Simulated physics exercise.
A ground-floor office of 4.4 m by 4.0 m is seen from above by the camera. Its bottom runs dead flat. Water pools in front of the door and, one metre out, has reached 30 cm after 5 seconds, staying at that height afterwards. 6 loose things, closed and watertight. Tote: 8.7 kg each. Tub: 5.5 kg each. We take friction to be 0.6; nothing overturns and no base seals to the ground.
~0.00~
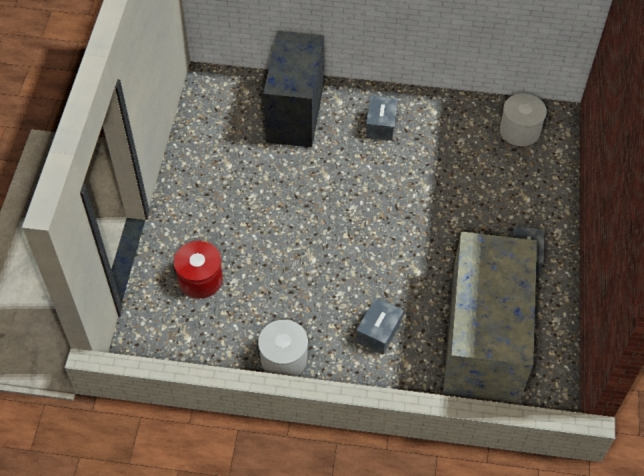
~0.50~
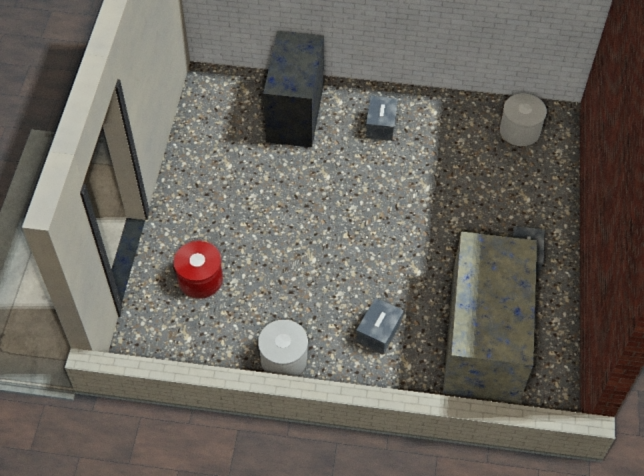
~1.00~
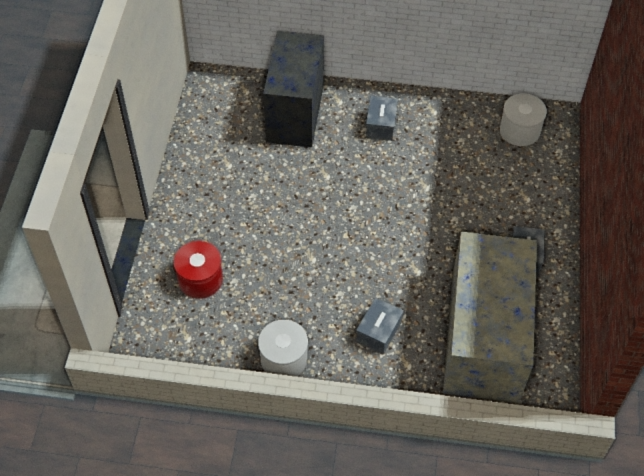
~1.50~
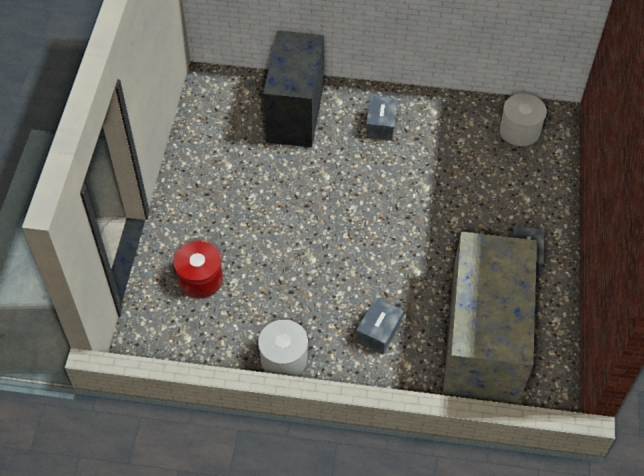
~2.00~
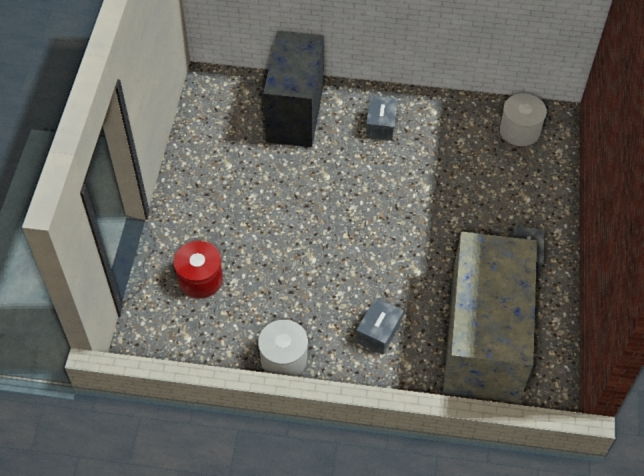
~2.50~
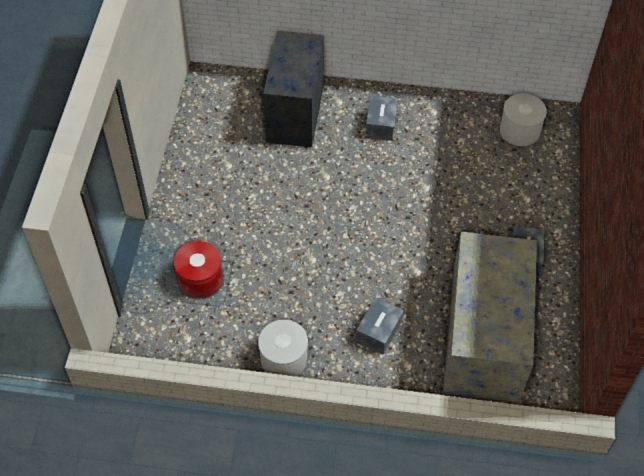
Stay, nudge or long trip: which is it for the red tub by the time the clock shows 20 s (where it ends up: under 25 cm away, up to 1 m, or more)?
It ends up well off.
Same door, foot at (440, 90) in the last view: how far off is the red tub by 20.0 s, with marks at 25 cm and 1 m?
Result for the red tub - displaced a long way.
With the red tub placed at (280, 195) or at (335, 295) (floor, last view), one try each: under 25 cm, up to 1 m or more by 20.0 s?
In that order: It goes a long way; it goes a long way.
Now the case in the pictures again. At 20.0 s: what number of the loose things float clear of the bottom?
The number is 6.
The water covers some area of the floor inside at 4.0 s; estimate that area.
5.5 m2.
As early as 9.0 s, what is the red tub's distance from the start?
By that time, close to 450 cm.
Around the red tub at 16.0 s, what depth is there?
Roughly 24 cm deep.
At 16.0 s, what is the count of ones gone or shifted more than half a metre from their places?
6.
After 4.0 s the red tub is near (292, 287), 1.0 m from its start, aground; 0 afloat.
After 9.0 s the red tub is near (559, 86), 4.3 m from its start, afloat; 6 afloat.
After 16.0 s the red tub is near (566, 91), 4.2 m from its start, afloat; 6 afloat.
After 20.0 s the red tub is near (509, 171), 3.2 m from its start, afloat; 6 afloat.
